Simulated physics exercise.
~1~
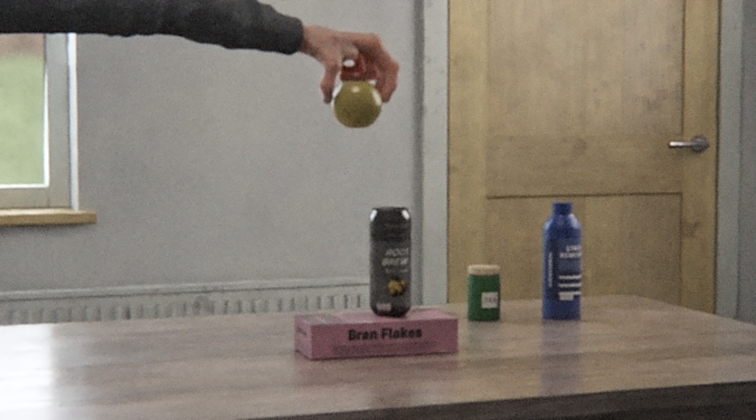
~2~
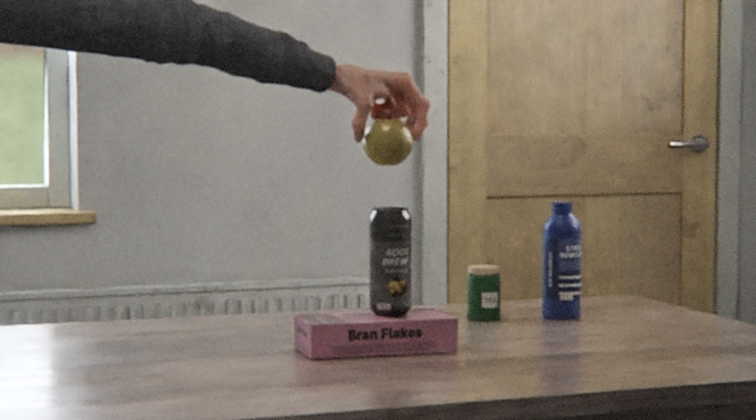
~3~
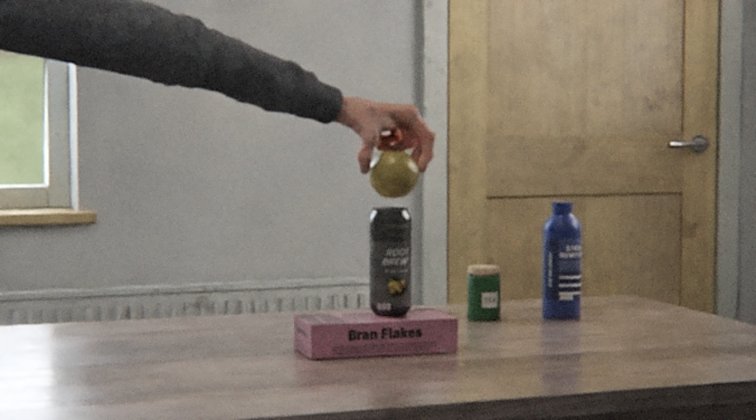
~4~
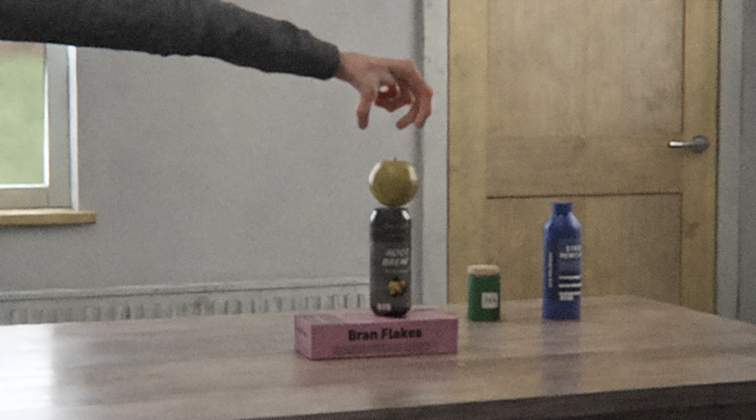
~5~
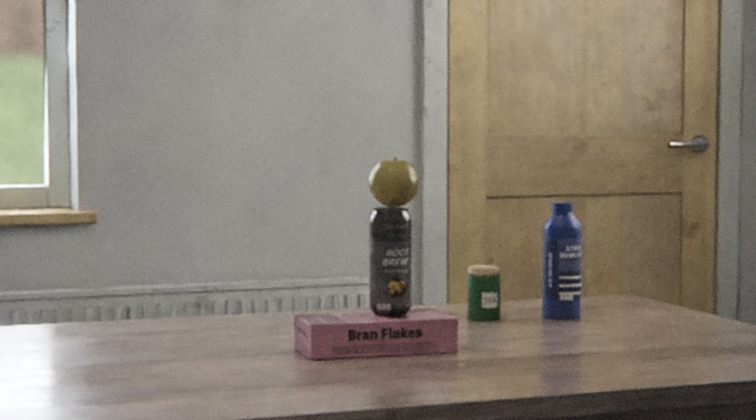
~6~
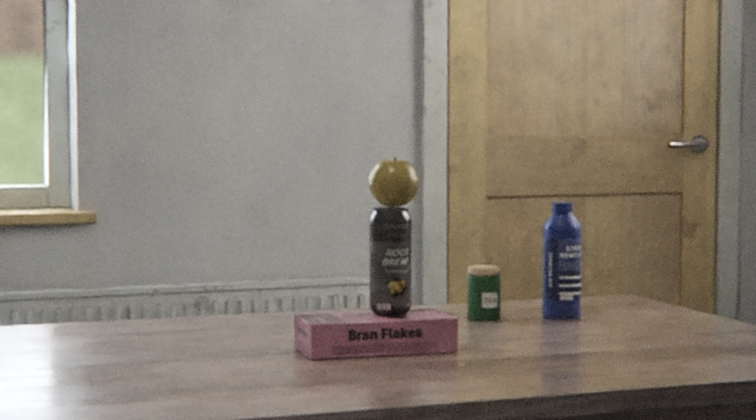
A yellow apple was carried by a hand rightward and down onto a dark can standing behind a pink Bran Flakes packet, near a green jar and blue bottle; the hand let go and withdrew, and the apple stayed balanced on top.
